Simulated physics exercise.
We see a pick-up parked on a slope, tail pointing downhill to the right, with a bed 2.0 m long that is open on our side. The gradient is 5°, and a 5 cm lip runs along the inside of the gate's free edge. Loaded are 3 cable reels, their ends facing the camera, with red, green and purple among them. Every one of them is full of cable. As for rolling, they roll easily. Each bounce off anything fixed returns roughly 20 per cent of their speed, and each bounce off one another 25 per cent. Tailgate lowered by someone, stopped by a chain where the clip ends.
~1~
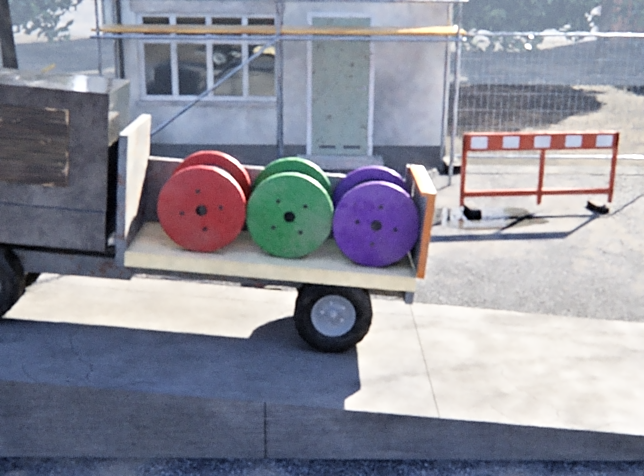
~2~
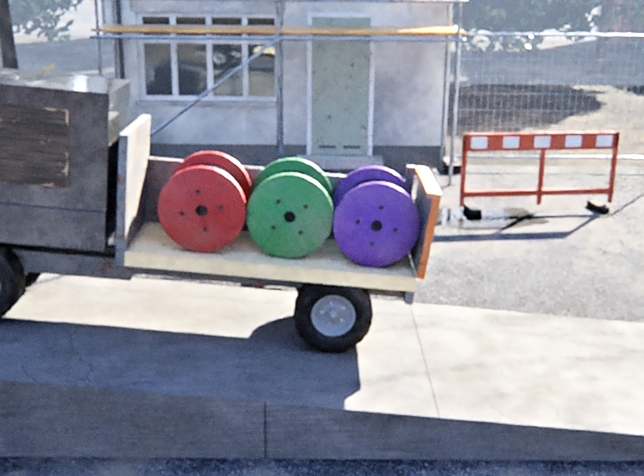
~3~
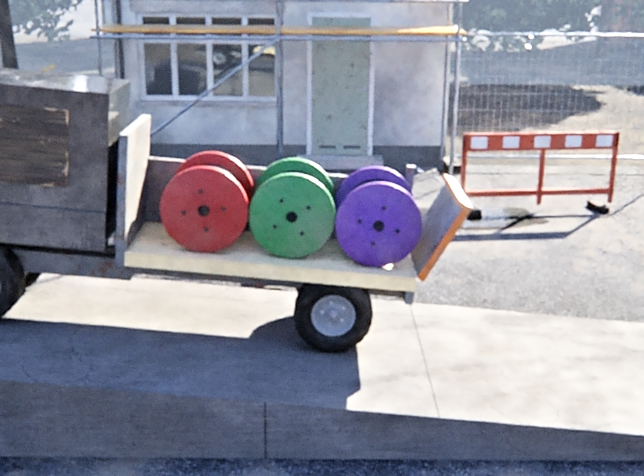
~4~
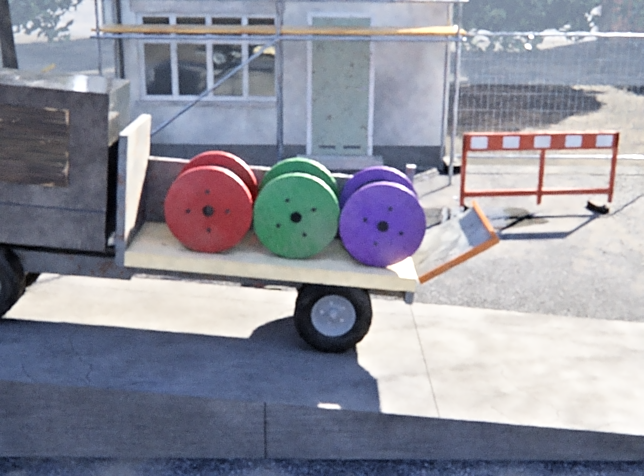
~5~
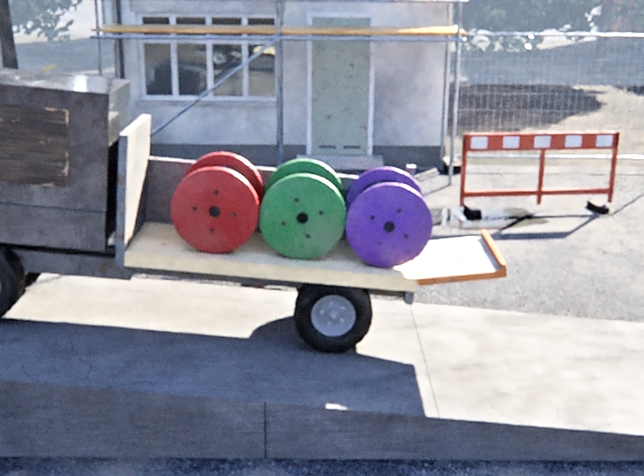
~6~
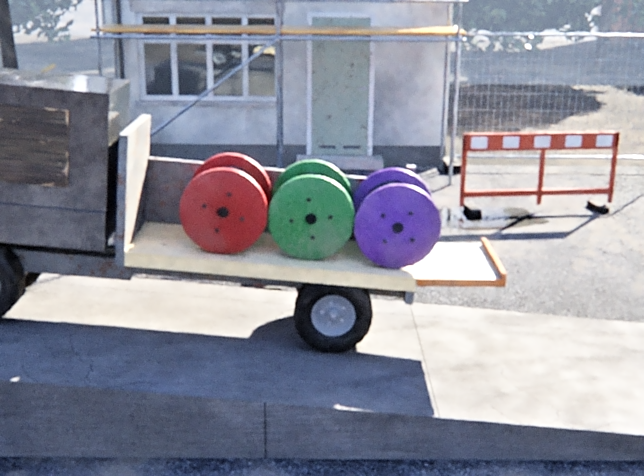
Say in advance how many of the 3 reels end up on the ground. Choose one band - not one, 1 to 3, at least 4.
Band: Not one.
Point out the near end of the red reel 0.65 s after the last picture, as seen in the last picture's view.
I'd point to somewhere near (266, 216).
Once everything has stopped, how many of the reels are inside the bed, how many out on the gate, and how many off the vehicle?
2 - 1 - 0.
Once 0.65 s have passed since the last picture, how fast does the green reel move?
Speed approx. 0.5 m/s.
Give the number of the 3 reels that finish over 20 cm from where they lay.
3.
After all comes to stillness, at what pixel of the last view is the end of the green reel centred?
Near pixel (394, 228).
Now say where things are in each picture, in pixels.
Red (202, 210), green (289, 218), purple (376, 226); gate 85° above level, tip at (432, 195); 3 of the 3 make up the bottom layer on the bed, in the first picture.
Red (202, 210), green (290, 218), purple (377, 226); gate 82° above level, tip at (437, 196), in the second picture.
Red (204, 210), green (292, 218), purple (379, 226); gate 60° above level, tip at (467, 208), in the third picture.
Red (208, 210), green (296, 219), purple (383, 227); gate 31° above level, tip at (496, 240), in the fourth picture.
Red (215, 211), green (302, 219), purple (389, 227); gate 6° above level, tip at (503, 273), in the fifth picture.
Red (223, 212), green (311, 220), purple (398, 228); gate 0° below level, tip at (503, 282), in the sixth picture.
Another 0.7 s on from the last picture, red is on the bed, 105 cm short of the hinge, rolling right; green is on the bed, 45 cm short of the hinge, rolling right; purple is on the gate, 15 cm past the hinge, rolling right; 0 gone off the back.
In the end (1.3 s after the last picture), red is on the bed, 80 cm short of the hinge; green is on the bed, 20 cm short of the hinge; purple is on the gate, 40 cm past the hinge; 0 gone off the back.
